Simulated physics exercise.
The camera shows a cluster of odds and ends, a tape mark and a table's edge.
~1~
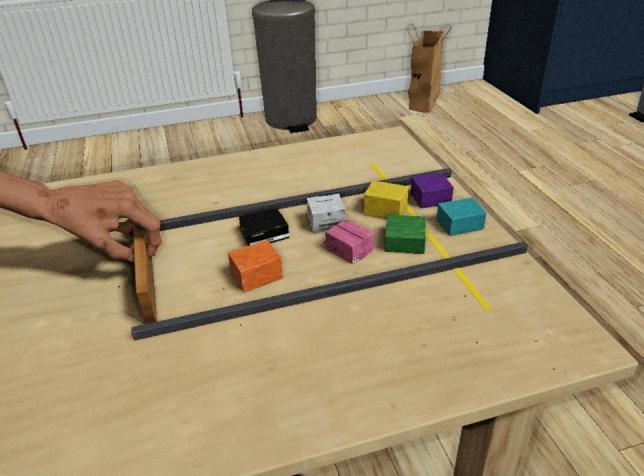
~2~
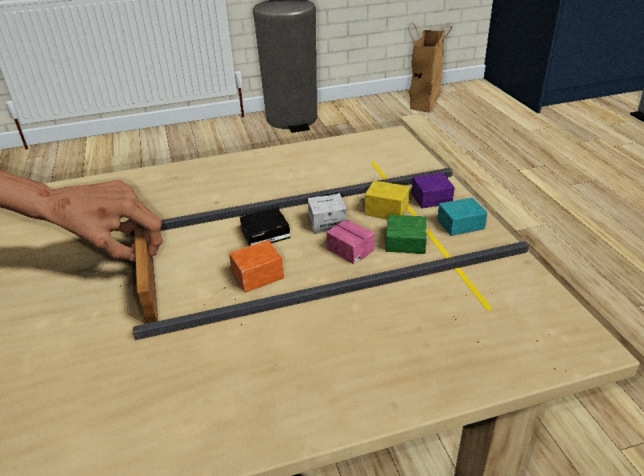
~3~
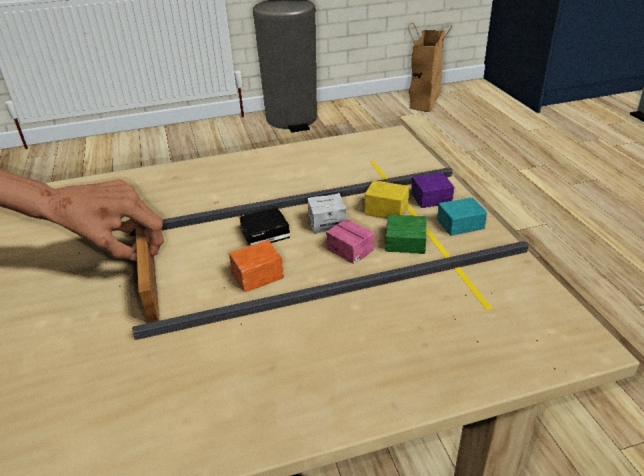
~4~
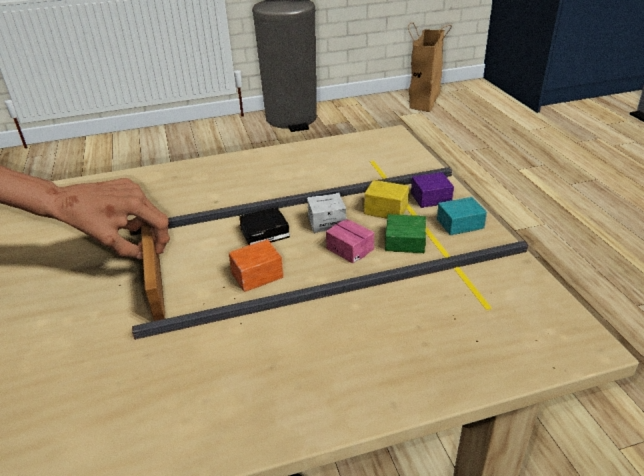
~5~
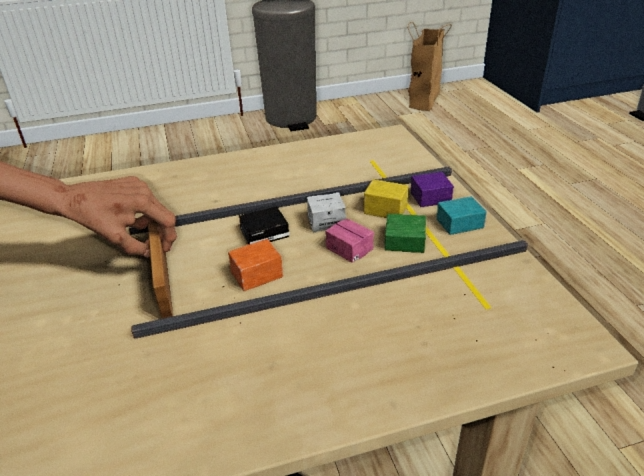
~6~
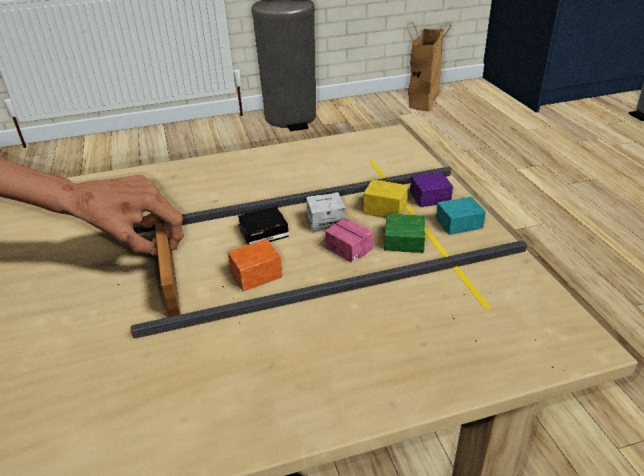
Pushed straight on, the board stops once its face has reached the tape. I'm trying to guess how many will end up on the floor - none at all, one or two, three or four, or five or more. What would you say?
The loss over the edge is three or four.
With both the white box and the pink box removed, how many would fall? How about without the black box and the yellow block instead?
You'd get 2 in the first case and 2 in the second one.
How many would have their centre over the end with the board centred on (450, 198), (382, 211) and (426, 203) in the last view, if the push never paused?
6; 2; 4.
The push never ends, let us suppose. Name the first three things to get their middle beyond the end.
The order goes the purple block, the turquoise block, and then the yellow block.
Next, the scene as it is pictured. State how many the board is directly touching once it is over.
That would be 2 of them.
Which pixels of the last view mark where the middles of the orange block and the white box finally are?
The first near (452, 226), the second near (461, 191).
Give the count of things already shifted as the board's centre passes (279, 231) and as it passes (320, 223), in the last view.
First 3, after that 7.
Soon after, none off yet; turquoise block at rest near (460, 215); purple block at rest near (431, 189); yellow block at rest near (385, 199).
After that, none off yet; turquoise block moving near (469, 213); purple block displaced about its own width near (452, 183); yellow block displaced about its own width near (425, 195).
In the end, the number that fall off is three or four; gone, green block, yellow block, purple block and turquoise block.
